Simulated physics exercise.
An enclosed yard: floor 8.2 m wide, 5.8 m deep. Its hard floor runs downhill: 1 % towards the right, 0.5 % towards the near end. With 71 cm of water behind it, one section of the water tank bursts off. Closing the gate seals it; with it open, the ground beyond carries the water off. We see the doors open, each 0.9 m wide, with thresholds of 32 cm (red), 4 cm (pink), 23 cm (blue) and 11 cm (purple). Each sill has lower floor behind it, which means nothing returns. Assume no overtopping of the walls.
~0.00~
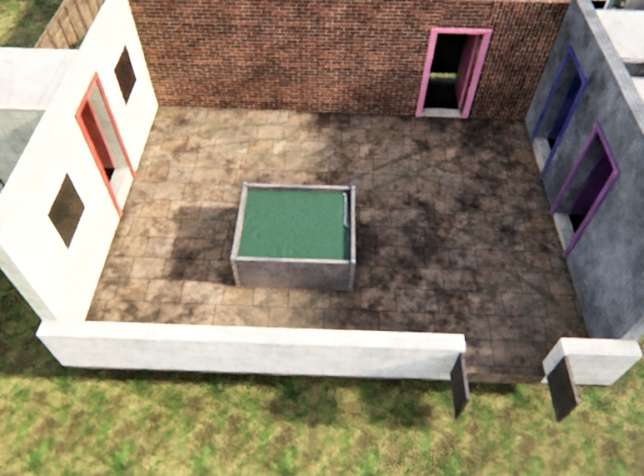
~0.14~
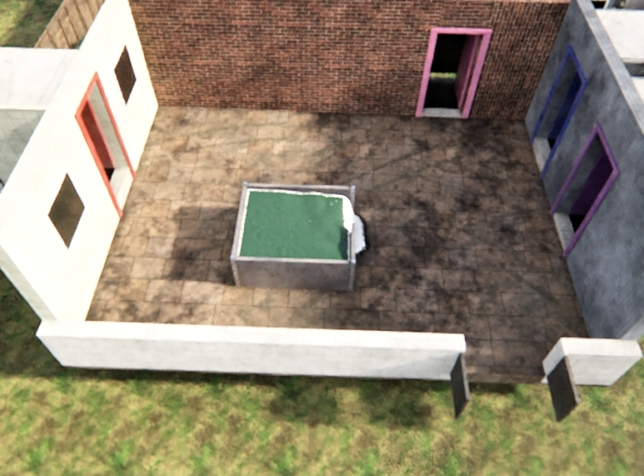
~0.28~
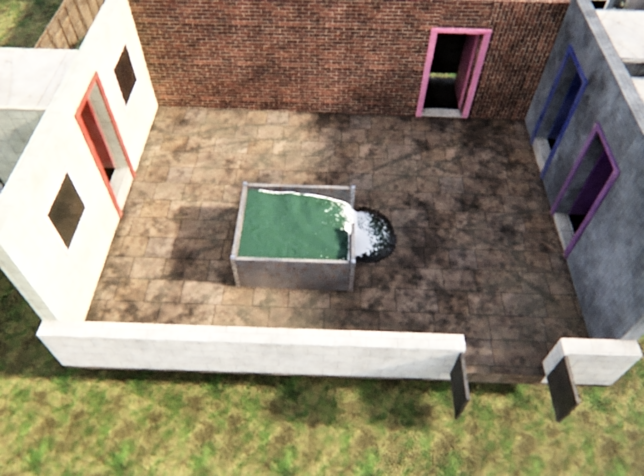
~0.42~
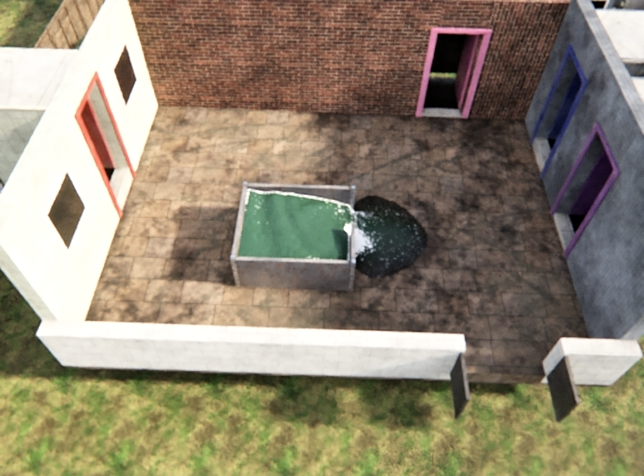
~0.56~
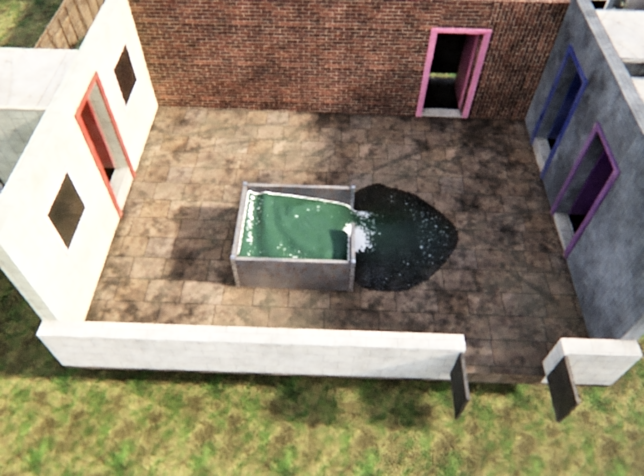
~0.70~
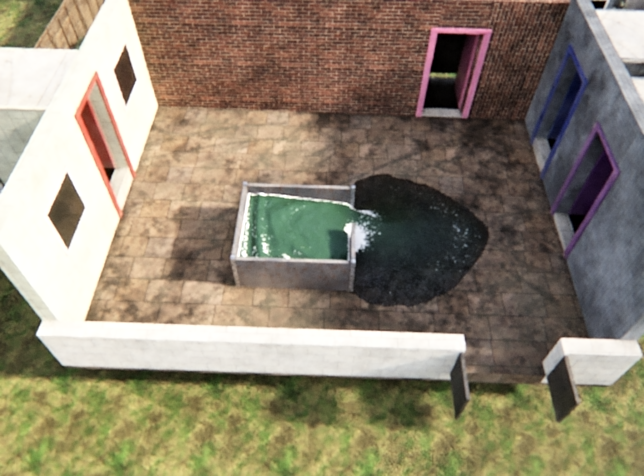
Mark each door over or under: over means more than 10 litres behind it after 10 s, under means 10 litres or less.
Red door under, pink door over, blue door under, purple door over.
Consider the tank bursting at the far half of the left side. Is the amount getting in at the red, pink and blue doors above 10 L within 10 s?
In that case, red door: Less than that, pink door: Less than that, blue door: Less than that.
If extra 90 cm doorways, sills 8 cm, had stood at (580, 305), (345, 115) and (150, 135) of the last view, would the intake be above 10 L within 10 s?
Taking them in order, the first gets enough, the second too little and the third too little.
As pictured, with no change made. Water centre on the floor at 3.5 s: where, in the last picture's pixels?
Pixel position near (416, 229).
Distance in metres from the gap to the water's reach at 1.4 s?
That works out near 4.0 m.
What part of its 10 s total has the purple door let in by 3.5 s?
Around 85 percent.
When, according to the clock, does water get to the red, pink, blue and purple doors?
Arrival: Red not within the 10 s, pink 2.0 s, blue 1.8 s, purple 1.1 s.
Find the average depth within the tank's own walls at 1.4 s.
The average depth is around 47 cm.
After 1.4 s water covers 30 % of the floor and is deepest (30 cm) near (362, 228); red door not reached, pink door not reached, blue door not reached, purple door 16 cm at the sill, 0 L in.
After 2.2 s water covers 40 % of the floor and is deepest (30 cm) near (595, 363); red door not reached, pink door 6 cm at the sill, 0 L in, blue door 17 cm at the sill, 0 L in, purple door 22 cm at the sill, 26 L in.
After 3.5 s water covers 40 % of the floor and is deepest (20 cm) near (526, 131); red door not reached, pink door 6 cm at the sill, 5 L in, blue door 11 cm at the sill, 0 L in, purple door 14 cm at the sill, 65 L in.
After 6.0 s water covers 50 % of the floor and is deepest (14 cm) near (595, 363); red door not reached, pink door 6 cm at the sill, 19 L in, blue door 9 cm at the sill, 0 L in, purple door 11 cm at the sill, 75 L in.
After 10.0 s water covers 75 % of the floor and is deepest (10 cm) near (595, 363); red door not reached, pink door 5 cm at the sill, 25 L in, blue door 8 cm at the sill, 0 L in, purple door 8 cm at the sill, 75 L in.
